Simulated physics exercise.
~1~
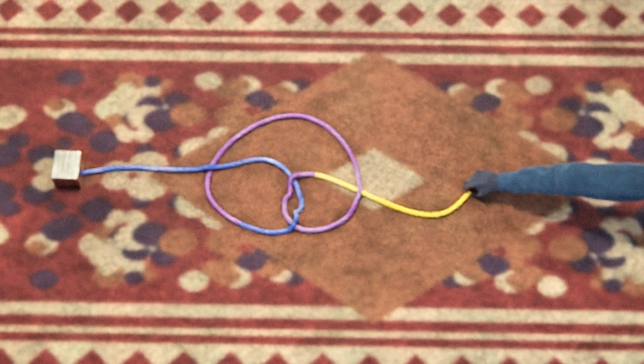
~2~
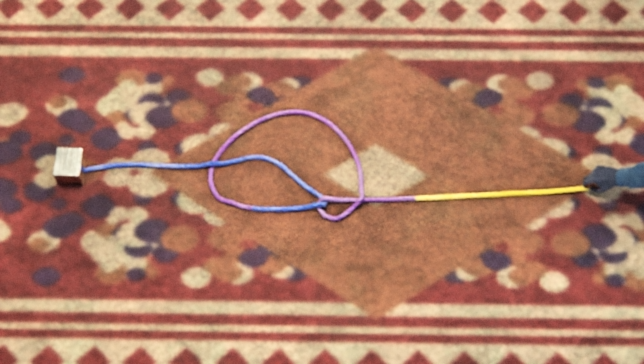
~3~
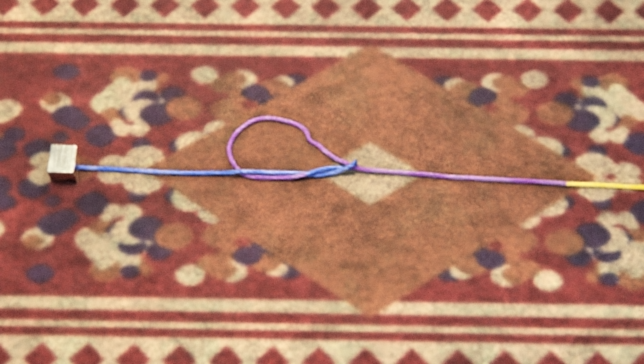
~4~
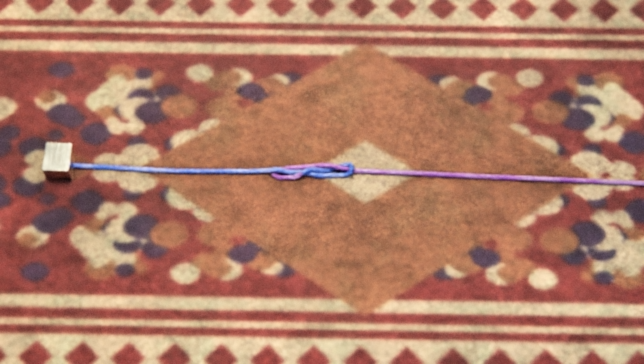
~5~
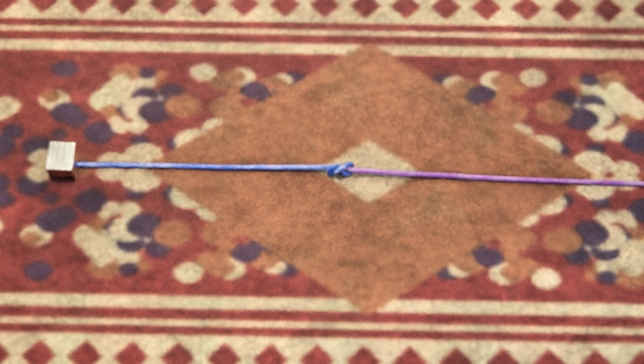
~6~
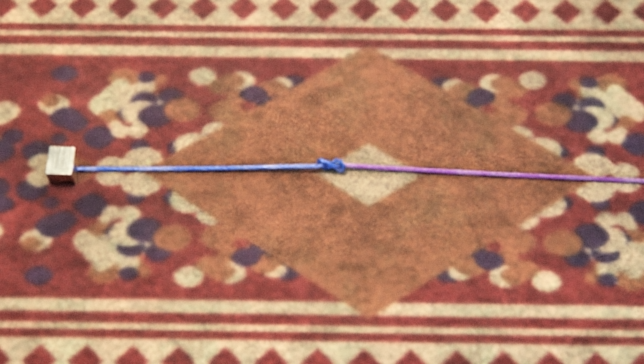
A blue, purple and yellow rope lying in loops on a patterned rug was pulled to the right by its yellow end while its left end stayed fixed to a small block, and the loops shrank until they jammed into a small, tight knot.
